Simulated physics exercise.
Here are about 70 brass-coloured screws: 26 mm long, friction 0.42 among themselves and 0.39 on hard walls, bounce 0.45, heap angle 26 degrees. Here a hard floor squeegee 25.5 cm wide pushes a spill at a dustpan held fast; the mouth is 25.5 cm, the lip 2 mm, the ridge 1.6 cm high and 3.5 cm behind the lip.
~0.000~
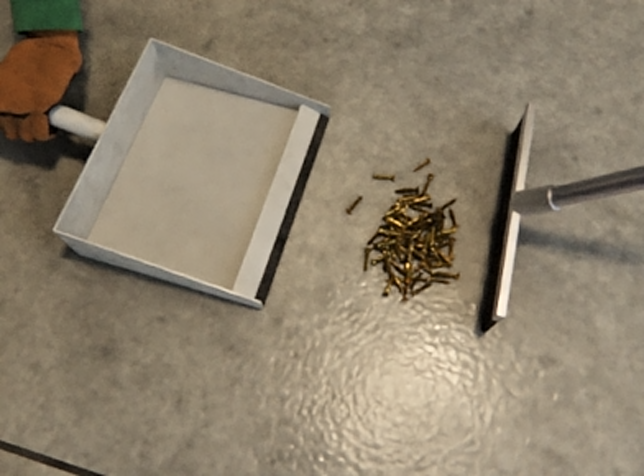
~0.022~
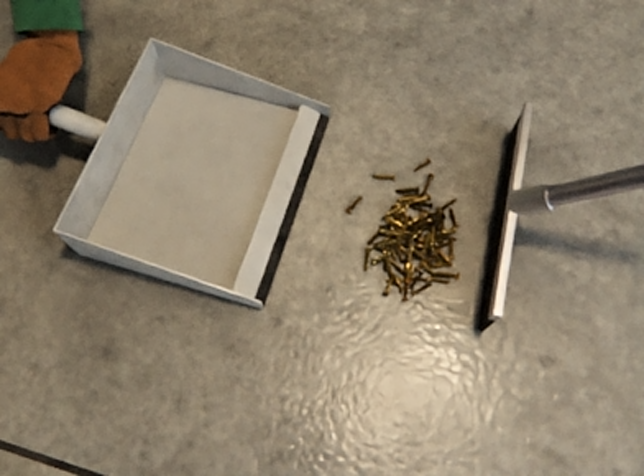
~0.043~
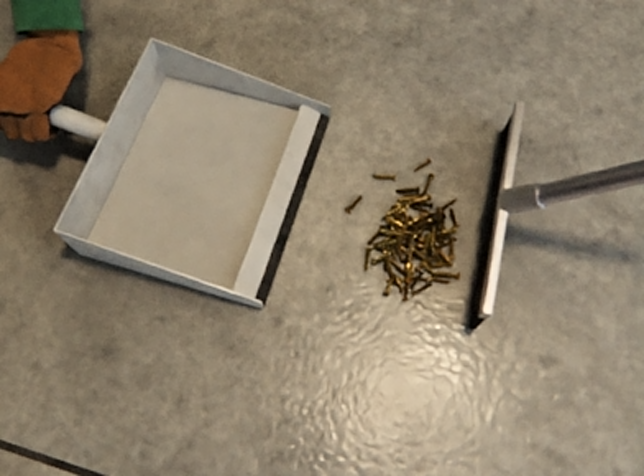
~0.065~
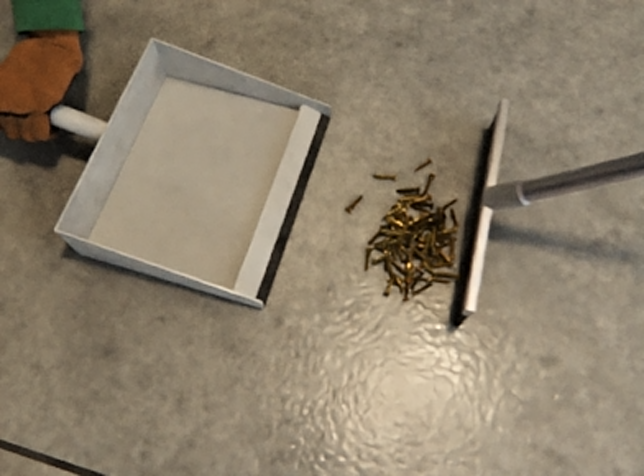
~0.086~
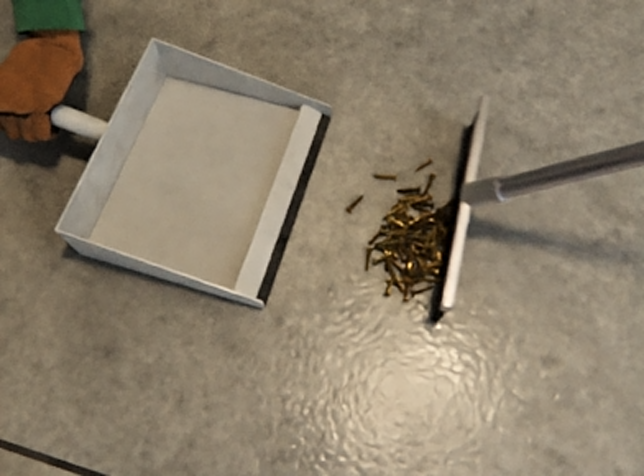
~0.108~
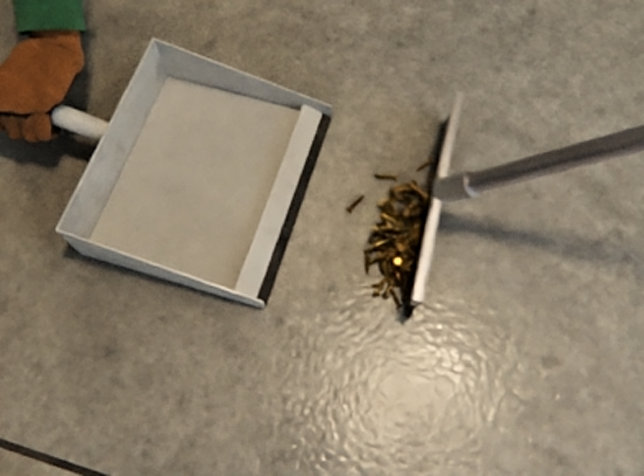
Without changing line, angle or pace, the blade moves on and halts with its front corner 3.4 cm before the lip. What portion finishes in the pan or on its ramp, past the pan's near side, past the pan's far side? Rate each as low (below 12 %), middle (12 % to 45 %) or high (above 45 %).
In the pan or on its ramp - high, past the pan's near side - low, past the pan's far side - low.
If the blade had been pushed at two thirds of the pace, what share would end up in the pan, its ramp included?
Roughly 40 in a hundred.
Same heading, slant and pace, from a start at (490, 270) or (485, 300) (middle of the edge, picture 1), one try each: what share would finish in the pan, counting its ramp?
I'd put it near 60 per cent for the first and near 55 per cent for the second.
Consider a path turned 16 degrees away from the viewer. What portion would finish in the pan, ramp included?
My guess is some 60 percent.
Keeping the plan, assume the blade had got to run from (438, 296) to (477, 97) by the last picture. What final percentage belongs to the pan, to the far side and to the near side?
Final per cent - pan 40, far 0, near 5.
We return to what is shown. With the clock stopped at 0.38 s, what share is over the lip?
Some 75 per cent by that point.
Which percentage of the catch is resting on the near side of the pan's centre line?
Something like 80 per cent of the catch.
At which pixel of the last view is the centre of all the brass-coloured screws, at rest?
Centre at rest, approx.: (270, 232) px.
After 0.16 s, middle of the blade 8 cm from the lip; 0 % over the lip, far side 0 %, near side 0 %.
Then, at 0.20 s, middle of the blade 5 cm from the lip; 15 % over the lip, far side 0 %, near side 0 %.
Then, at 0.38 s, middle of the blade 4 cm from the lip; 75 % over the lip, far side 0 %, near side 5 %.
By 1.3 s all is still; pan 60 %, near side 5 %, far side 0 %, in front of the lip or behind the blade 40 %.
